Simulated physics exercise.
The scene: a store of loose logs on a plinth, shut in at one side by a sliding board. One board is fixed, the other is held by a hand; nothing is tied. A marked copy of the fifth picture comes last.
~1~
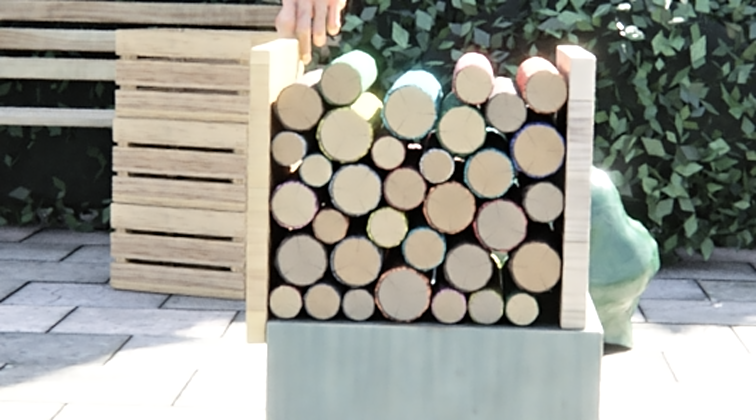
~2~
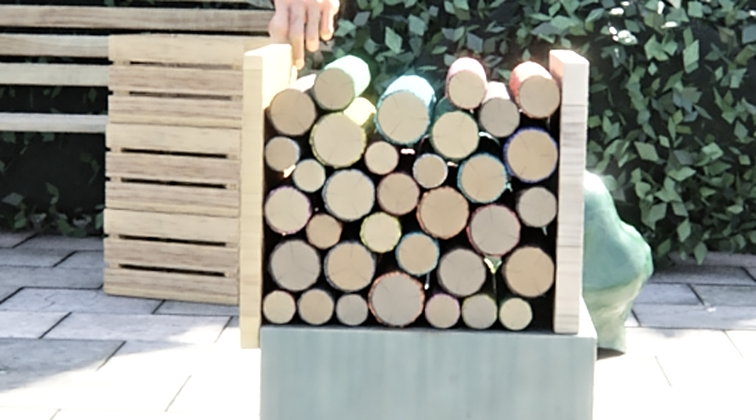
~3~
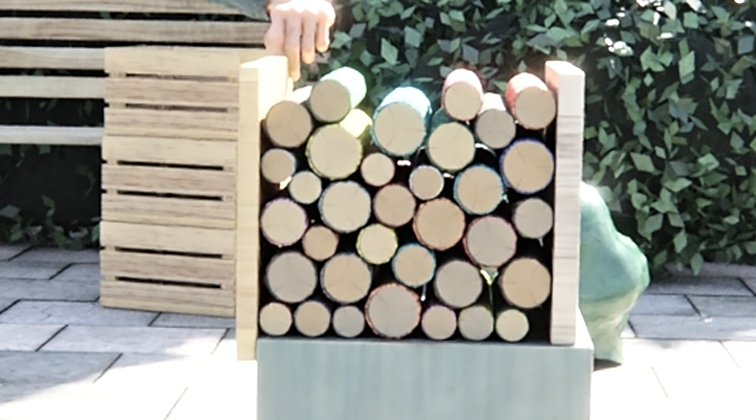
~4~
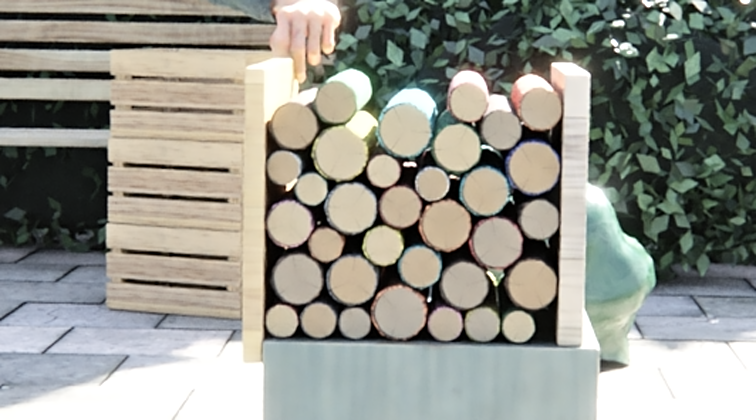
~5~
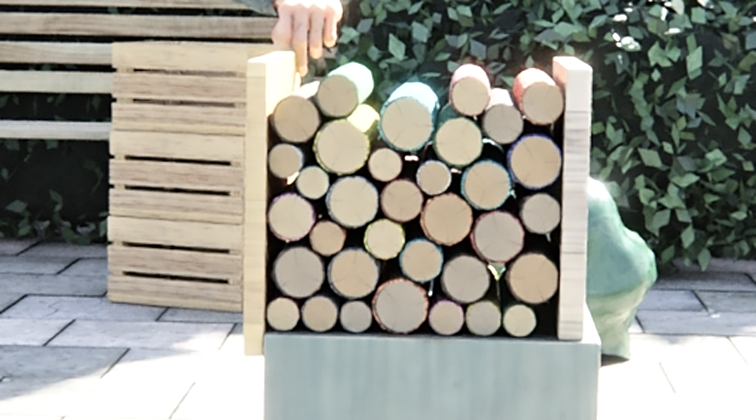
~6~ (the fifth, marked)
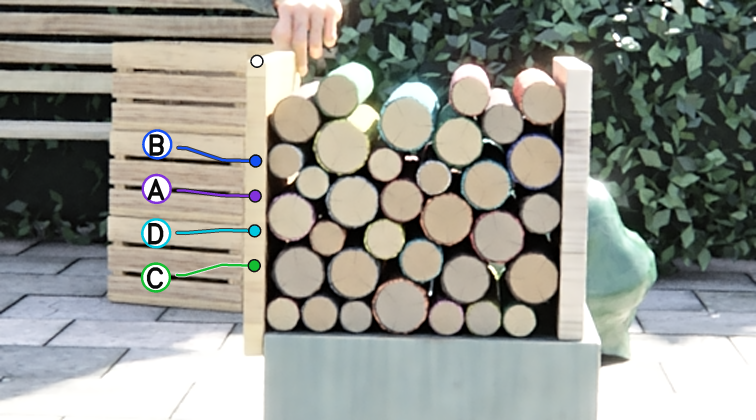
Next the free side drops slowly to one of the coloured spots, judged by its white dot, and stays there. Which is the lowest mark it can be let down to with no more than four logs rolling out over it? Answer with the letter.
The last mark within the limit is D.
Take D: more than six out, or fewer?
It loses fewer than six.
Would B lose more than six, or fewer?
Fewer than six.
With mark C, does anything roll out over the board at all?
At C: Yes.
On the marked copy, A at (255, 196); B at (256, 161); C at (255, 266); D at (255, 231); the white dot at (257, 62).
With D. Early on, top of the board (267, 138).
Further on, top of the board (266, 224).
At the end, top of the board (266, 230), three out over the board.
As for the rest, A two out over the board; B one out over the board; C more than four out over the board.
